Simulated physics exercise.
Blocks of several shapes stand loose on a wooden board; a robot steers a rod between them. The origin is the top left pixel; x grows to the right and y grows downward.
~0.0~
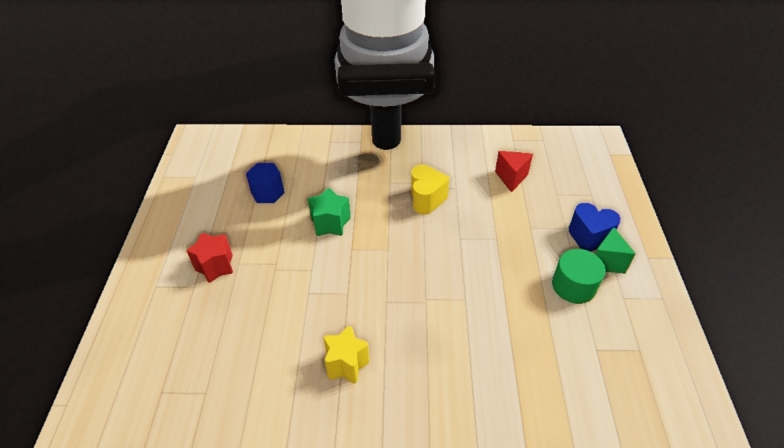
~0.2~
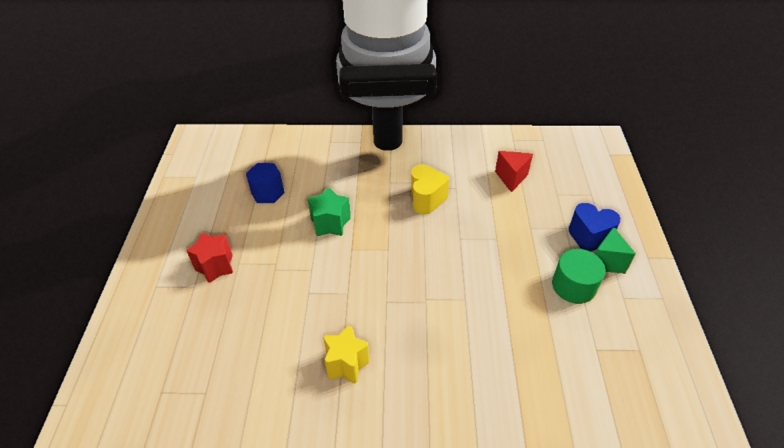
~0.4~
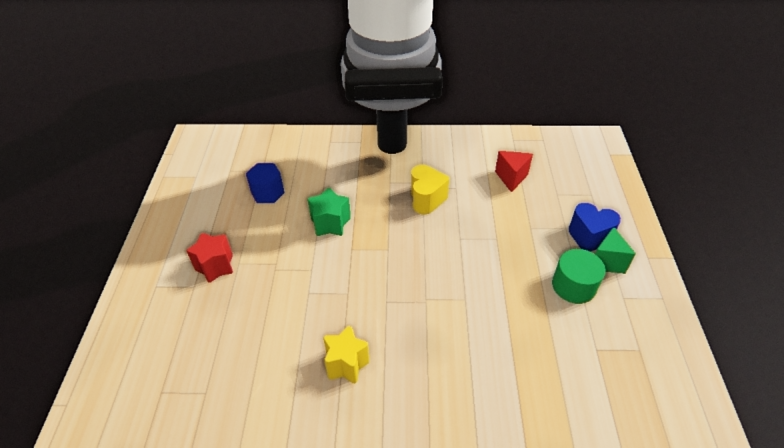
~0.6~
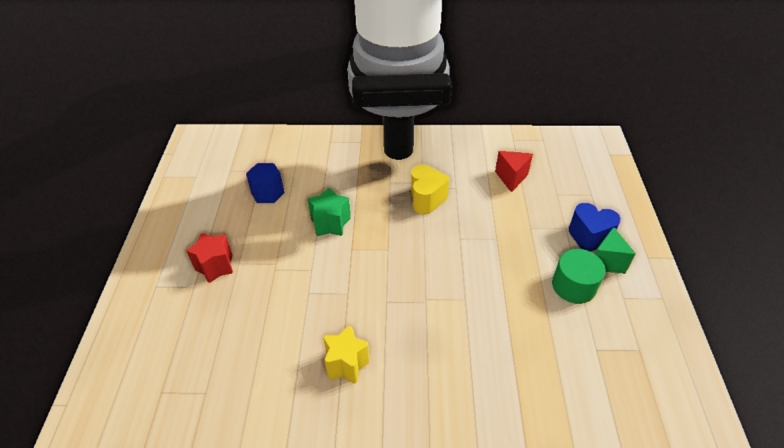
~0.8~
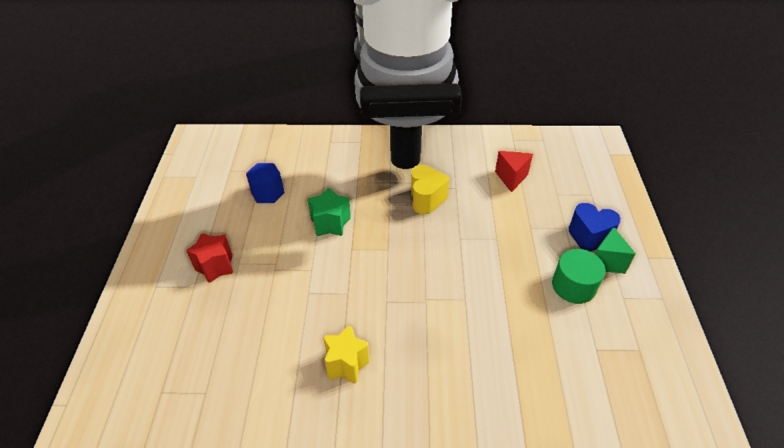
A robot arm edging its black rod slightly right and forward near a yellow heart block, the scattered coloured blocks staying still.
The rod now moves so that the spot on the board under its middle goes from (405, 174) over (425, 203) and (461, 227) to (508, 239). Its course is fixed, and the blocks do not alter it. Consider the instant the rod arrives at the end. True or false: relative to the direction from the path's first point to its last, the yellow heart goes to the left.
It is false.
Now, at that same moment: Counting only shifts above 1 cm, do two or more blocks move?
The answer is no.
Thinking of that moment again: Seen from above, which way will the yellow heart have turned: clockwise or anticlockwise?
It is turned clockwise.
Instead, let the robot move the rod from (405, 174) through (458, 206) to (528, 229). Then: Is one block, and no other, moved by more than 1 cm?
It seems so.
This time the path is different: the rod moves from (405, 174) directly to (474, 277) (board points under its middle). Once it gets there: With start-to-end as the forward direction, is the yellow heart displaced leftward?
Yes
What follows on the original path. One third of the way, rod (426, 189); yellow heart (452, 205), turned 15° anticlockwise.
Two thirds of the way, rod (464, 213); yellow heart (487, 233).
At the end, rod (511, 225); yellow heart (508, 248), turned 70° clockwise; green disc in place.
